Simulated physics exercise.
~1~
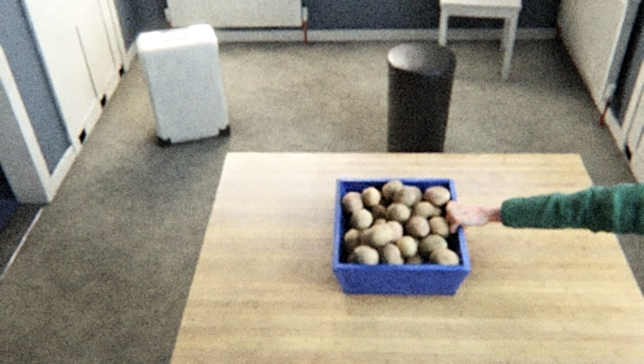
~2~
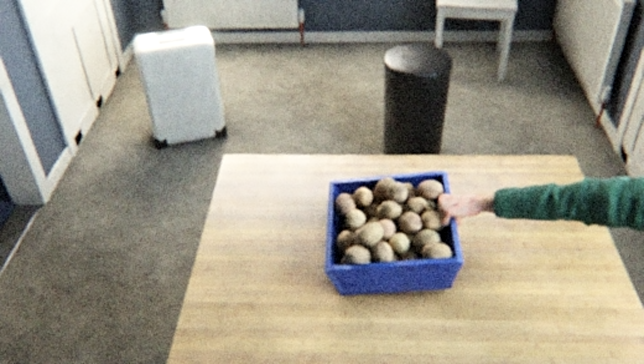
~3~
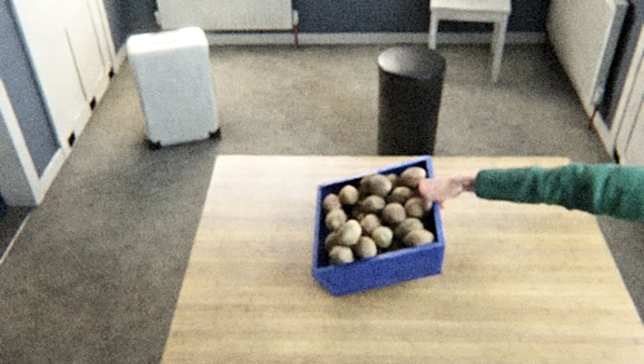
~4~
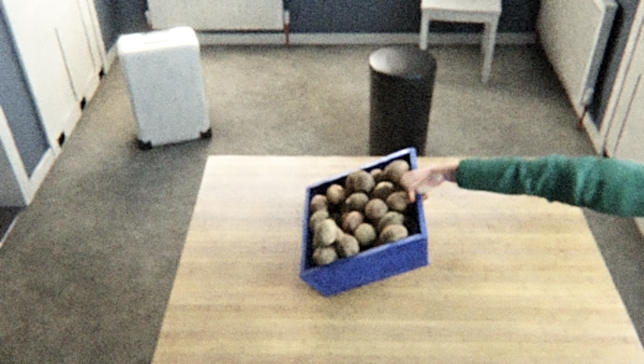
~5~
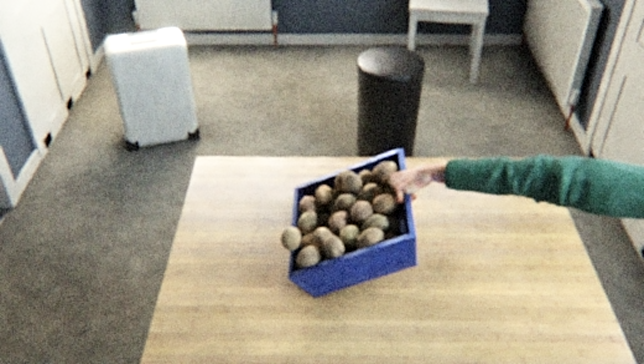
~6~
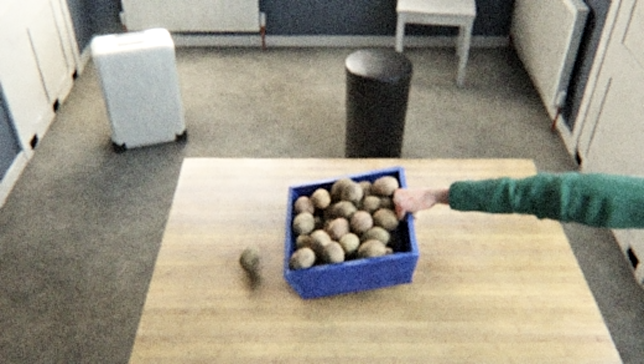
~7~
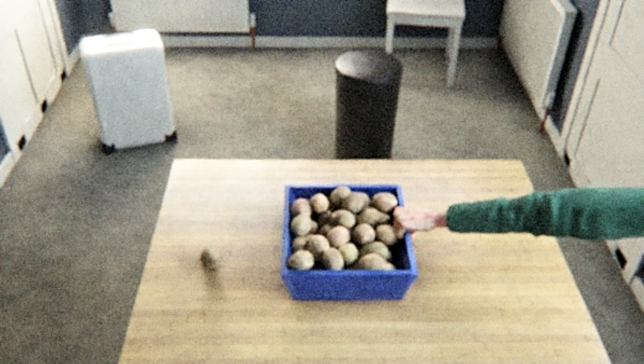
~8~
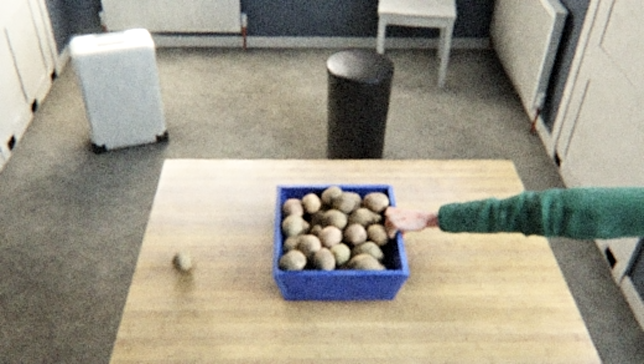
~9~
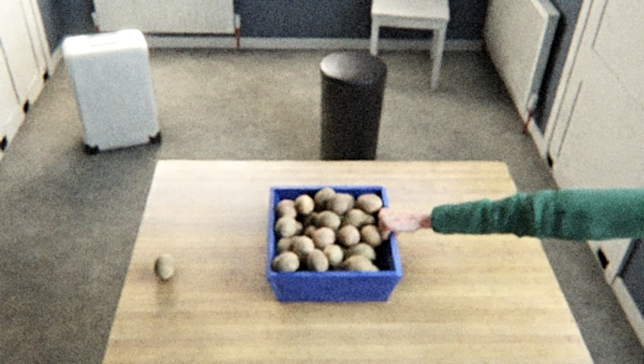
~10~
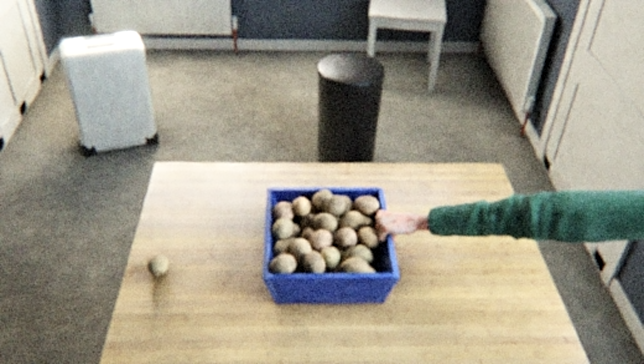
A blue container of potatoes is tilted left by a hand, spilling one, then lowered flat.
